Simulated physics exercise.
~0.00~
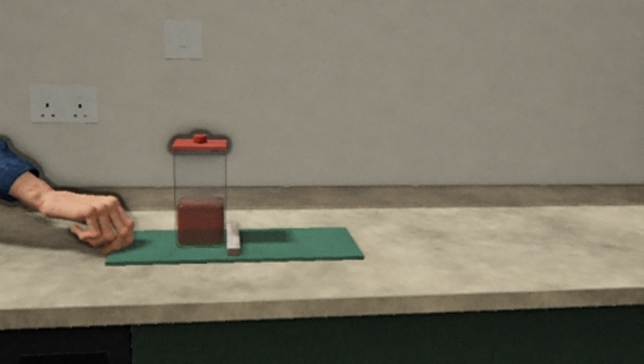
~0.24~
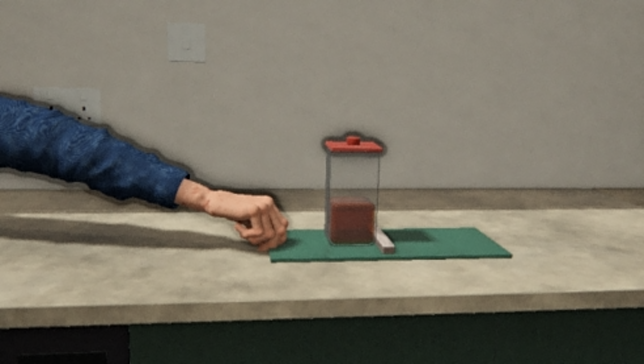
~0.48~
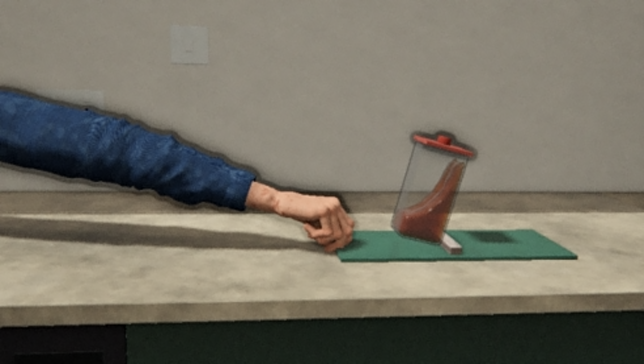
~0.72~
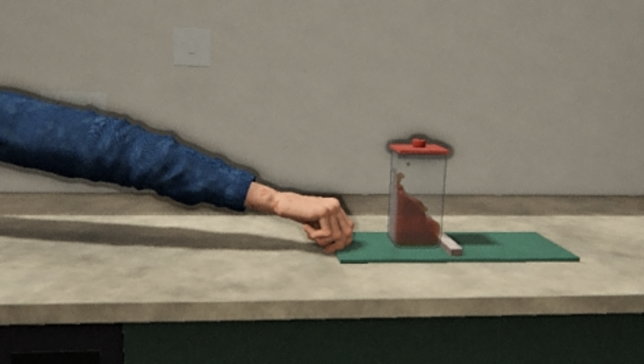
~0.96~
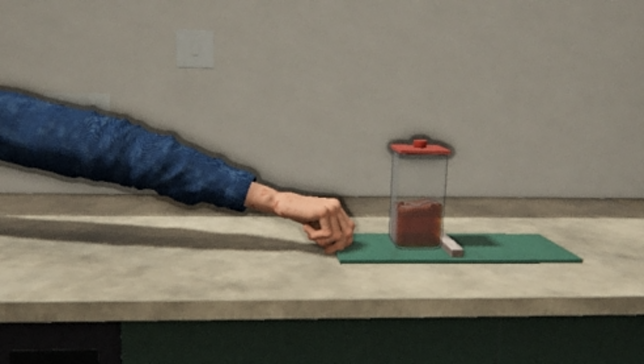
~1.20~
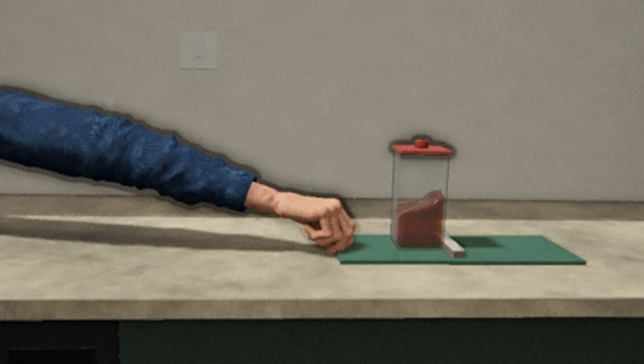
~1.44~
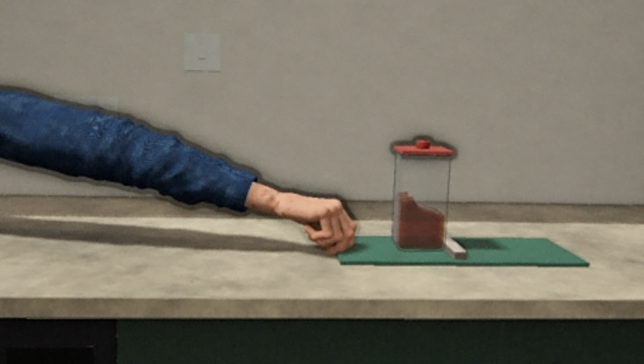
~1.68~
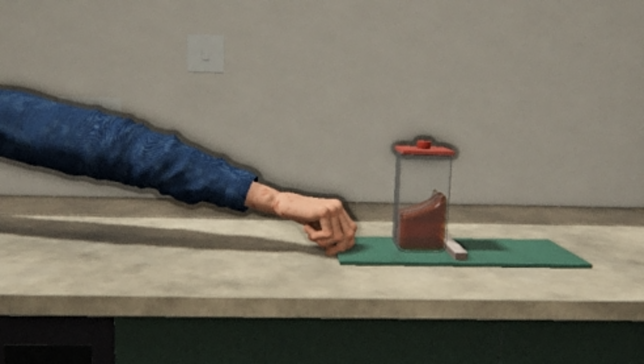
At the start, a clear container with a red lid, partly filled with reddish-brown liquid, stands on a green board on a counter, close to a small pale strip. A hand in a blue sleeve, at the board's left end, moves with it to the right. As the board comes to a stop, the container tips to the right over the strip, and the liquid surges up its right side. It then rocks back upright without falling. The liquid keeps sloshing from side to side while the hand stays by the board and the container remains standing.
